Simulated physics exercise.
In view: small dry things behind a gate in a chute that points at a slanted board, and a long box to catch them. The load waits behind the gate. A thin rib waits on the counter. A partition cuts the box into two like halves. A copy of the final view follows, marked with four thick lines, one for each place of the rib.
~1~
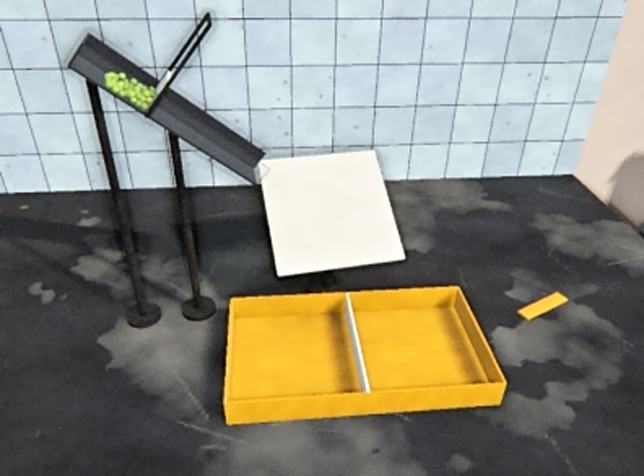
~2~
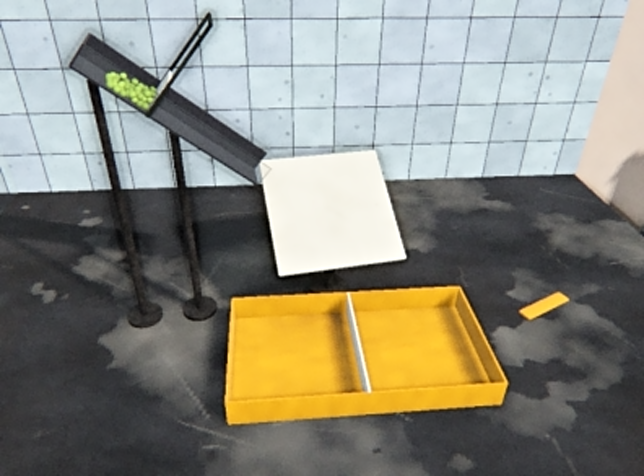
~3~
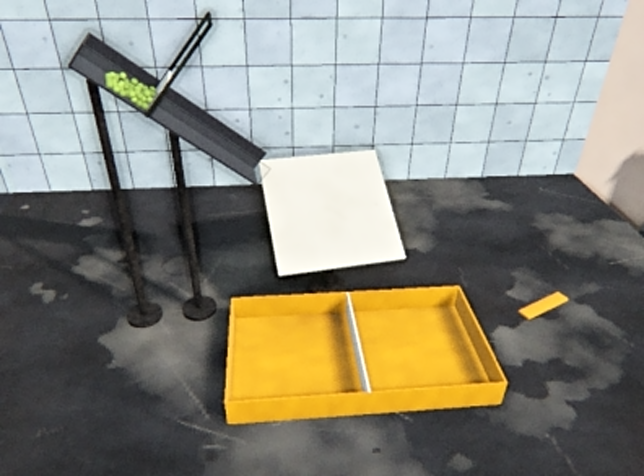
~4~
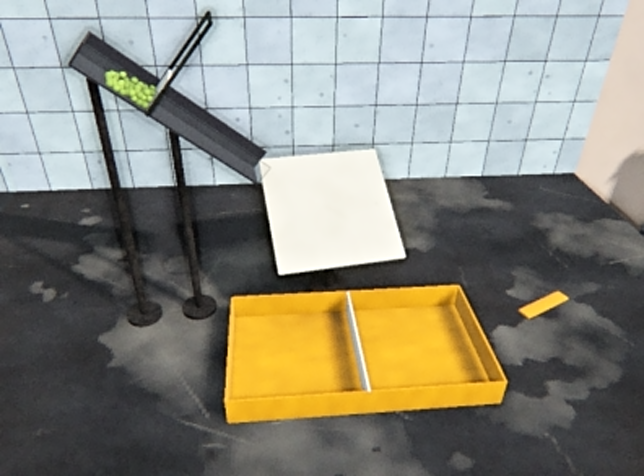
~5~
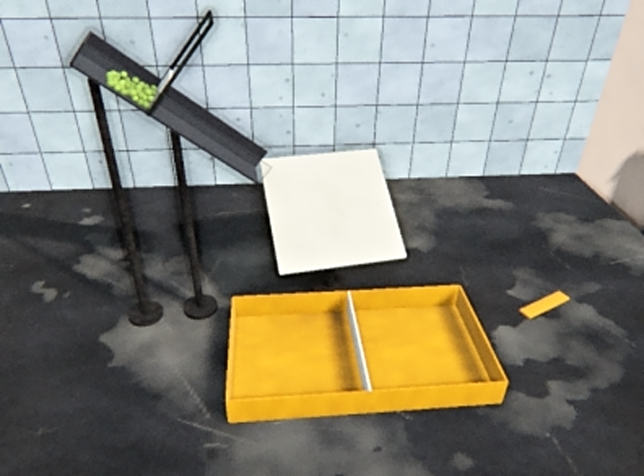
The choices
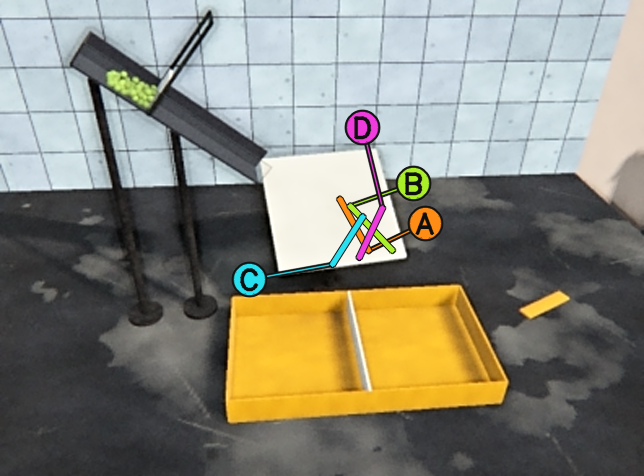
The green peas stayed bunched behind the shut gate in the sloping dark chute, and nothing noticeably moved around them, not the tilted white board, the divided yellow box or the small orange strip.
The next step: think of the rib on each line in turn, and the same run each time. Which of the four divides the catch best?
The answer is line D.
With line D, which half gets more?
More lands on the left.
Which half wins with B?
Right.
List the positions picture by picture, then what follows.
Load behind the gate (137, 90), dried peas; lip of the chute (255, 177), sloping fairly steeply, in the first picture.
Middle of the board (331, 208), tilted fairly steeply; middle of its low edge (344, 266); of its high edge (319, 155), in the second picture.
Front corners of the box (226, 403) and (506, 383); front end of its middle wall (370, 392); gate still shut (166, 81), in the third picture.
Middle of the load (137, 89); lip (256, 176), in the fourth picture.
Middle of the load (138, 88); lip (257, 176), in the fifth picture.
On the marked copy, line A from (339, 199) to (368, 250); line B from (350, 206) to (392, 250); line C from (362, 216) to (332, 264); line D from (382, 207) to (359, 257).
If A is chosen, of what is caught, roughly a quarter in the left half, the larger part in the right.
If B is chosen, of what is caught, roughly a quarter in the left half, the larger part in the right.
If C is chosen, of what is caught, almost all in the left half, about a tenth in the right.
If D is chosen, of what is caught, roughly two thirds in the left half, roughly a third in the right.
